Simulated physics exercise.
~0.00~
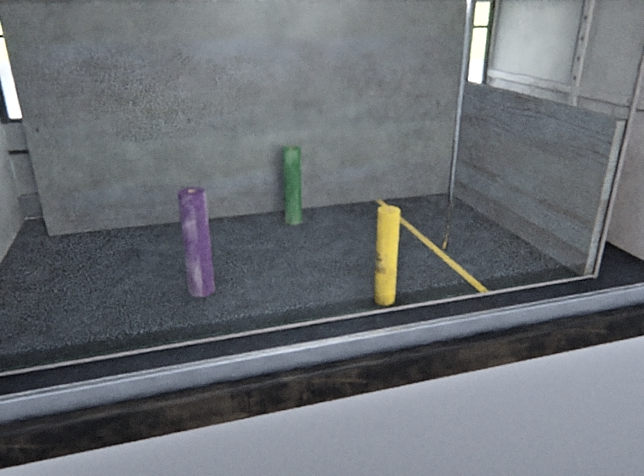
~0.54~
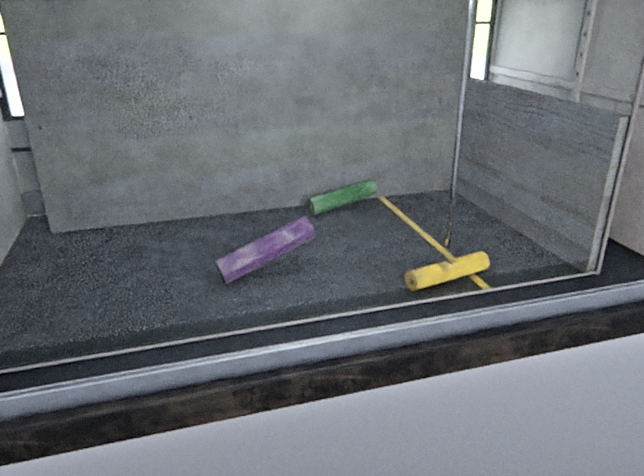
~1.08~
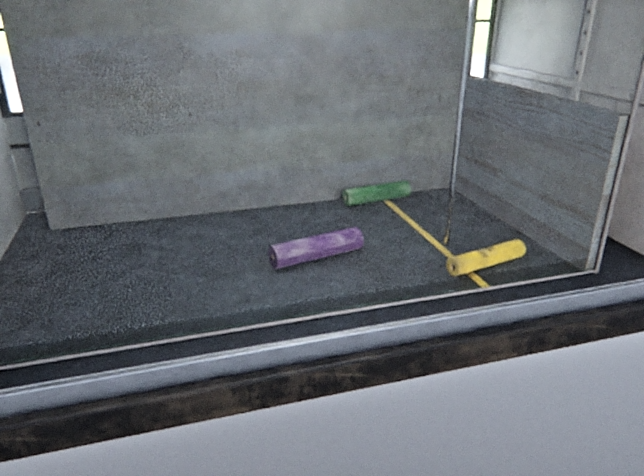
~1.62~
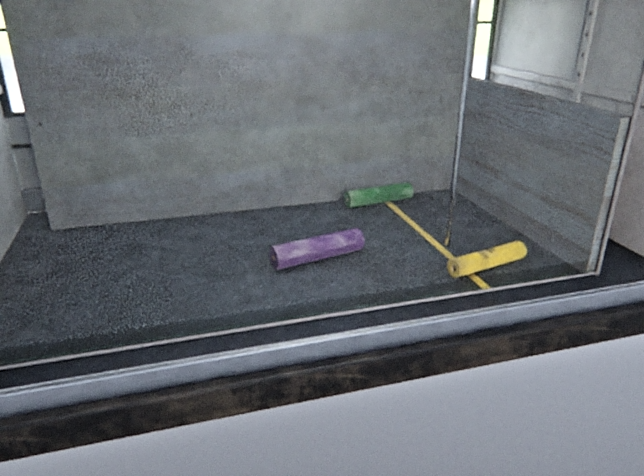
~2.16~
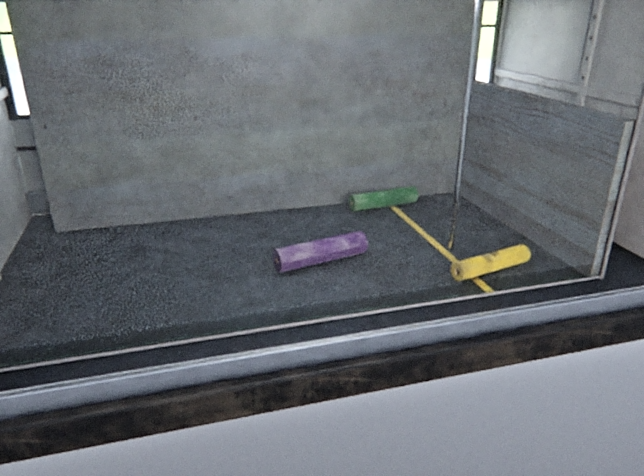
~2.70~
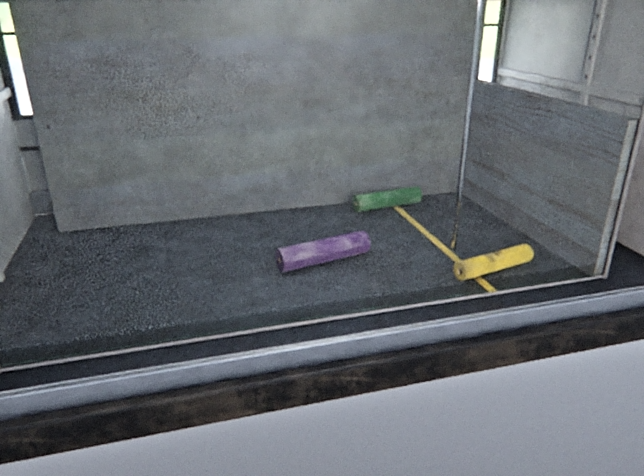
In this clip, upright purple, green and yellow rolls in a grey bay topple onto their sides and shift right, then lie still, with the purple roll short of the yellow floor line and the yellow roll beyond it, while the view sways slightly.
